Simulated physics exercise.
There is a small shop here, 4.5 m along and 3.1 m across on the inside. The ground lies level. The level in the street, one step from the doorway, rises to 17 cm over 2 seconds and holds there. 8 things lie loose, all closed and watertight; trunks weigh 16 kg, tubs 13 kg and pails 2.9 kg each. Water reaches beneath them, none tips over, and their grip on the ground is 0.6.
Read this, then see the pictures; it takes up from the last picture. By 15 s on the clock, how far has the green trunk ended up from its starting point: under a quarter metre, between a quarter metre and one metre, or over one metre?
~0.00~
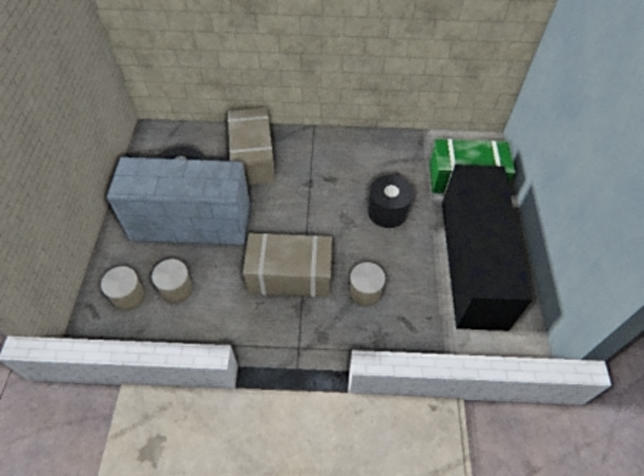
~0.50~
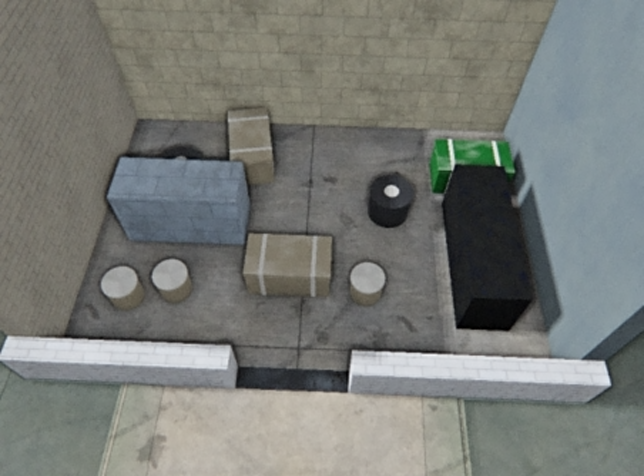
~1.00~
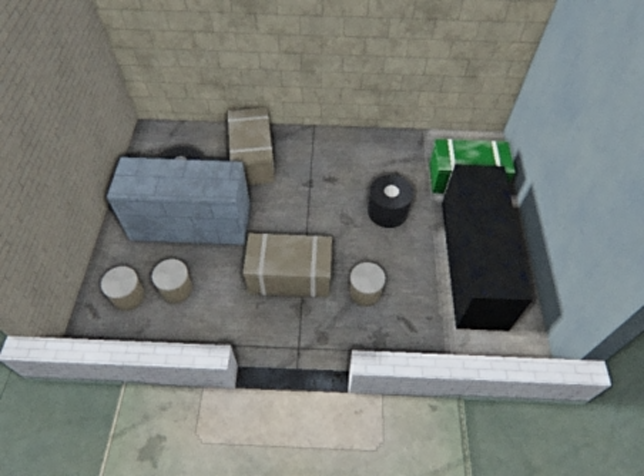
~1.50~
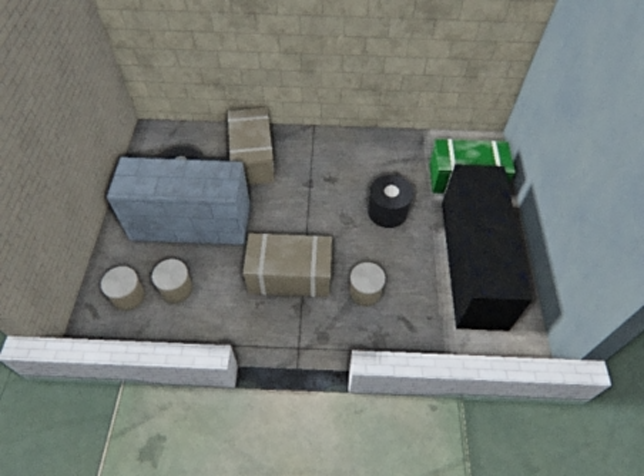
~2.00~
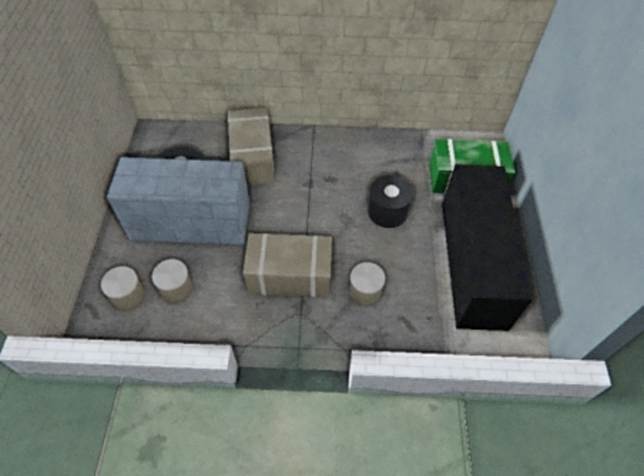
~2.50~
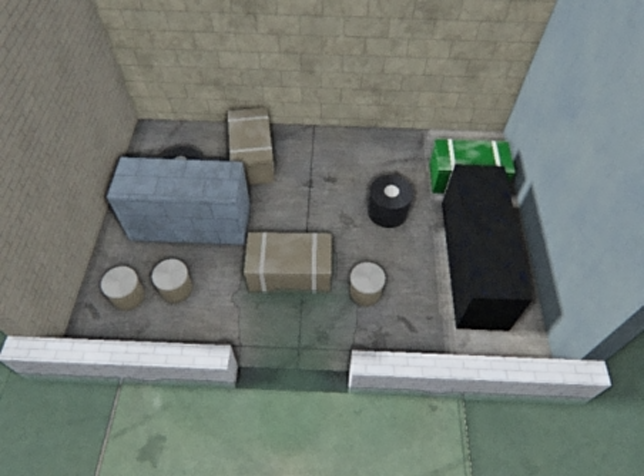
It will likely barely go anywhere.
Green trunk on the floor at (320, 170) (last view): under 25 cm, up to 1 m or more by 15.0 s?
It slides a little.
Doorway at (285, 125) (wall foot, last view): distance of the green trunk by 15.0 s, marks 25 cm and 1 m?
Then the green trunk gets carried off.
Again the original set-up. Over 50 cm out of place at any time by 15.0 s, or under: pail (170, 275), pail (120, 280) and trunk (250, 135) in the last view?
In that order: Below, above, above.
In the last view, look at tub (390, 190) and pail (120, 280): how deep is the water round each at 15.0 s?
I'd put it at 8 cm and 9 cm respectively.
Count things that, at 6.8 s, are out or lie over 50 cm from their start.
By that point, 2.
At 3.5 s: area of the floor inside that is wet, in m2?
Roughly 4.5 m2.
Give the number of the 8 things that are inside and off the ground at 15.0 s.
I'd say 8 of them.
After 3.5 s the green trunk is near (474, 156), 0.0 m from its start, aground; 0 afloat.
After 6.8 s the green trunk is near (474, 156), 0.0 m from its start, aground; 2 afloat.
After 11.0 s the green trunk is near (485, 158), 0.1 m from its start, afloat; 7 afloat.
After 15.0 s the green trunk is near (486, 156), 0.1 m from its start, afloat; 8 afloat.
